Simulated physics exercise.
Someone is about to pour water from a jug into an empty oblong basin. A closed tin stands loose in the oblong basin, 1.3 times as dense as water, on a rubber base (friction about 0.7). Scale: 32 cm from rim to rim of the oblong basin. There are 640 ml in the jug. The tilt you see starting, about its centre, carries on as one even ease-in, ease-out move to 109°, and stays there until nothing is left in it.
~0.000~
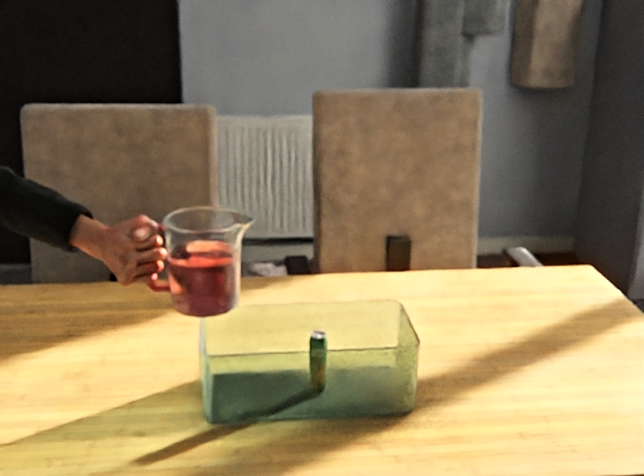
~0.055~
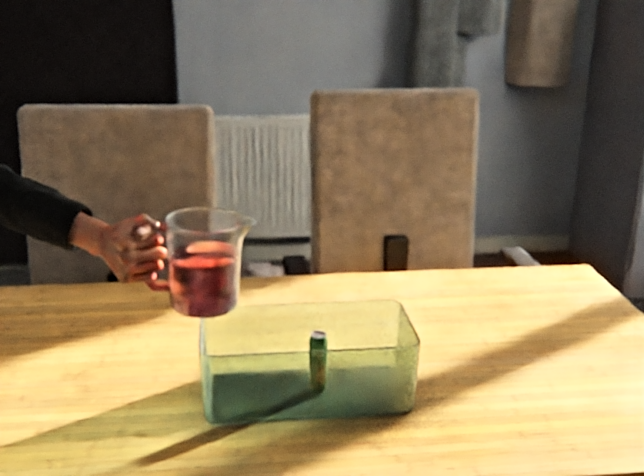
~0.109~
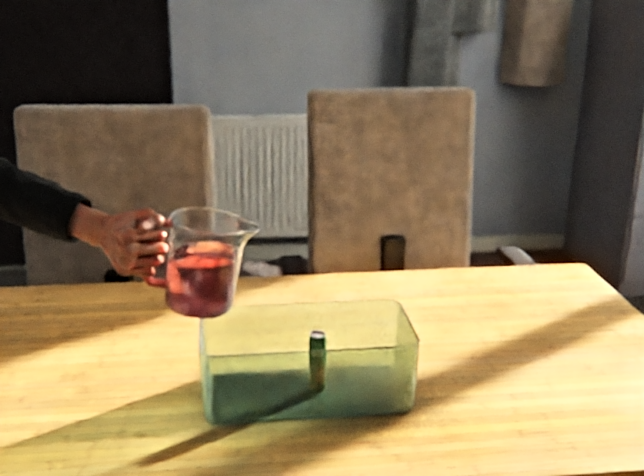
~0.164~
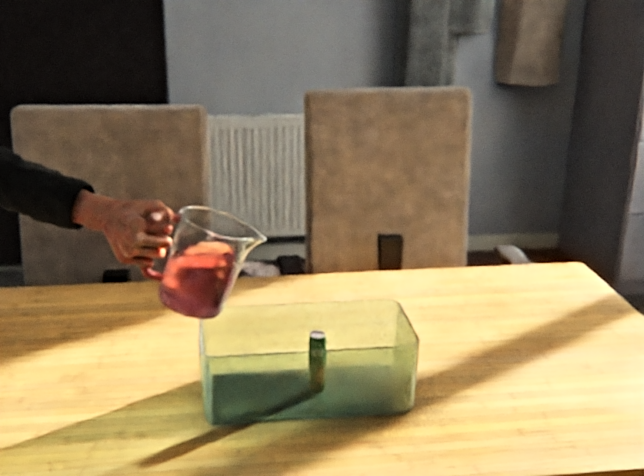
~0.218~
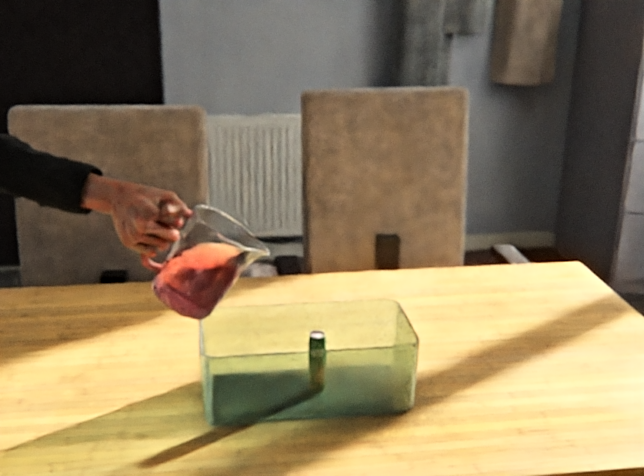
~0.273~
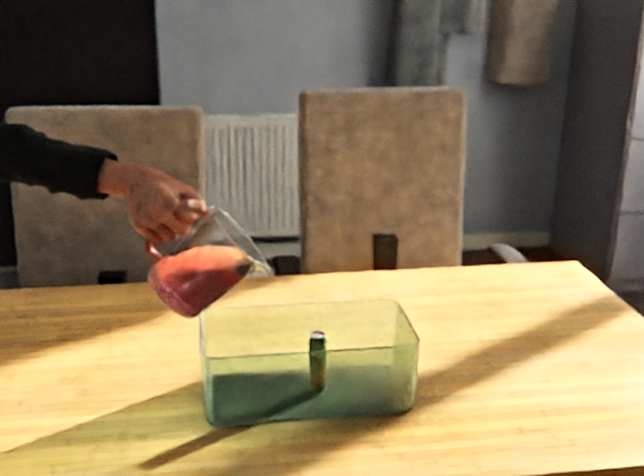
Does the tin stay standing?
The tin stays up.
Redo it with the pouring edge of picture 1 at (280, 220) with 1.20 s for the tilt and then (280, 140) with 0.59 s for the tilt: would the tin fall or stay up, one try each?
First it topples; then it remains upright.
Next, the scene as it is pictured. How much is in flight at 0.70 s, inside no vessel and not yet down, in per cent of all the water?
About 8 per cent.
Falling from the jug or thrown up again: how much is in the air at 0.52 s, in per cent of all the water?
About 20 per cent.
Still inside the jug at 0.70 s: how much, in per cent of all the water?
Near 14 in a hundred.
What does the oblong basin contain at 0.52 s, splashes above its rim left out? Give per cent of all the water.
Some 22 per cent.
By 0.52 s the tilt is 105° and 58 per cent is still to pour; the tin stands where it began.
By 0.70 s the tilt is 109° and 13 per cent is still to pour; the tin stands where it began.
By 0.89 s the tilt is 109° and 1 per cent is still to pour; the tin stands where it began.
By 1.09 s the tilt is 109° and 0 per cent is still to pour; the tin stands where it began.
At rest the tin stands where it began.
